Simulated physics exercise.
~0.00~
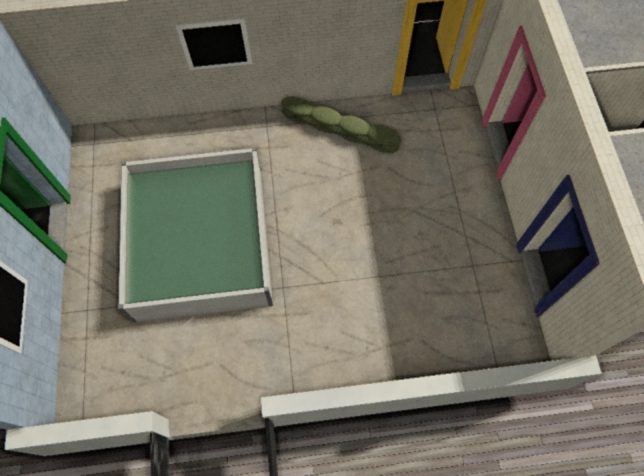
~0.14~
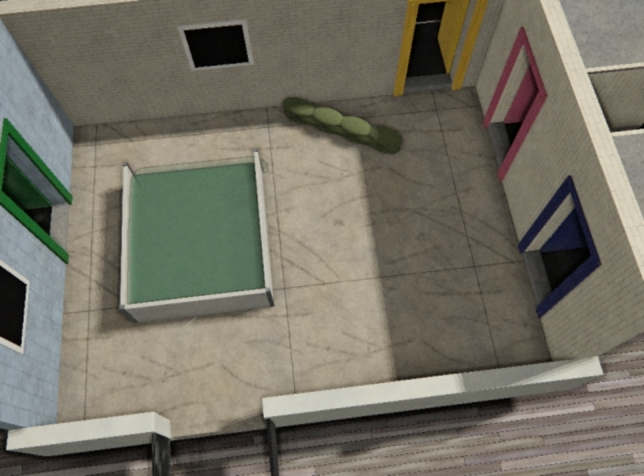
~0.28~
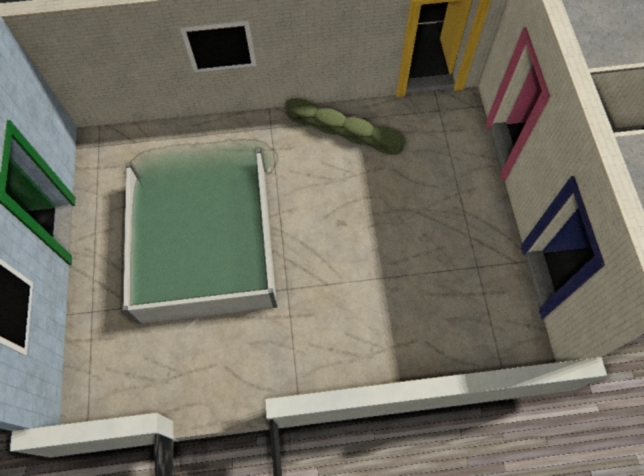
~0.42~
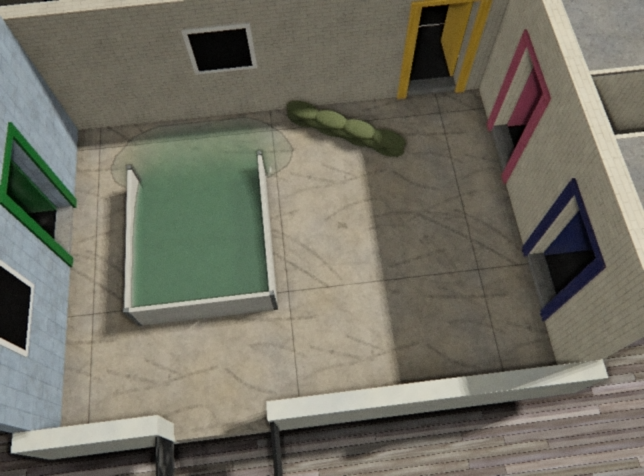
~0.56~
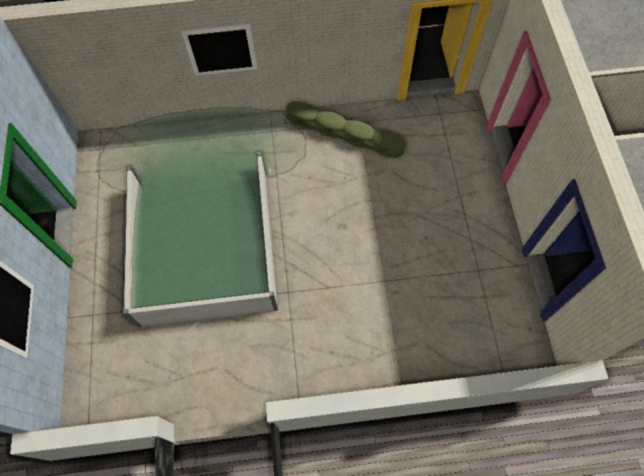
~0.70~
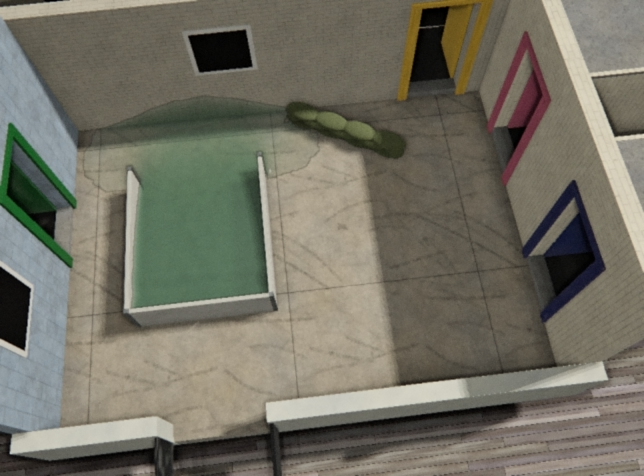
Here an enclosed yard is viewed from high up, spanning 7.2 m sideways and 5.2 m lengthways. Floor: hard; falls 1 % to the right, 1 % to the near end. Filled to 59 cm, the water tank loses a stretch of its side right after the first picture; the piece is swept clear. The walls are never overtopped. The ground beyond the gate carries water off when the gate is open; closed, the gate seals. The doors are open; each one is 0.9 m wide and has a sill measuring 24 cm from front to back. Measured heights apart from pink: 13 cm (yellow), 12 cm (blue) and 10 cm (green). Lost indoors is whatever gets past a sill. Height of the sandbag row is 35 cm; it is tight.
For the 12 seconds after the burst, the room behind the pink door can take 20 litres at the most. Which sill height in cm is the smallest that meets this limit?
A height of roughly 5 cm.
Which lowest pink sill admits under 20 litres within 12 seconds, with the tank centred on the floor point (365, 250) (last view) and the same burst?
At least roughly 13.5 cm high.
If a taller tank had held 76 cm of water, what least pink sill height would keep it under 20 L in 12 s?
Roughly 9.5 centimetres would do it.
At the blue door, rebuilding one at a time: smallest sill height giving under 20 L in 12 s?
At the blue door it takes roughly 10.5 centimetres.
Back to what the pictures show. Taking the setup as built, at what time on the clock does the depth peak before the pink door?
Some 12.0 s, more or less.
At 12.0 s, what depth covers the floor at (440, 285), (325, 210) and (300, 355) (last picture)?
Close to 6, 6 and 8 cm, one after the other.
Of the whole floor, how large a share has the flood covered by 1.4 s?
Around 15 per cent of the floor.
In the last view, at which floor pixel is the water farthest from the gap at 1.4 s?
Near pixel (373, 108).
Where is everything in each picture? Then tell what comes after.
Still water, 59 cm deep, in the water tank at (193, 226); the pink door at (508, 115) is dry, in the first frame.
The front is at a hidden place, 0.2 m from the gap on the far side; 0.4 m2 of floor is wet, 59 cm left at the back, in the second frame.
The gap is on the far side, the front 0.7 m out at (153, 153); the back of the water tank holds 59 cm, in the third frame.
The gap is on the far side, the front 1.1 m out at (154, 132); the back of the water tank holds 59 cm, in the fourth frame.
The gap is on the far side, the front 1.4 m out at (276, 112); the back of the water tank holds 59 cm, in the fifth frame.
Water pours out on the far side and has run 1.5 m, to (103, 129); about 11 cm deep outside, 57 cm at the back; the pink door at (513, 120), 5.1 m from the gap, is still 3.2 m from the nearest water, in the sixth frame.
After 1.4 s water covers 15 % of the floor, deepest (47 cm) near (283, 117); it has not reached the pink door.
After 3.0 s water covers 60 % of the floor, deepest (32 cm) near (89, 137); 3 cm at the pink door, 0 litres in over its 18 cm sill.
After 12.0 s water covers 95 % of the floor, deepest (12 cm) near (498, 194); 10 cm at the pink door, 0 litres in over its 18 cm sill.
At the pink door as built, the water arrived by 3.0 s and peaked near 10 cm at 12.0 s.
With a sill of 4.5 cm, 26 litres would have come in within the 12 s; with 6 cm, 10 litres. So under 20 litres takes about 5 cm.
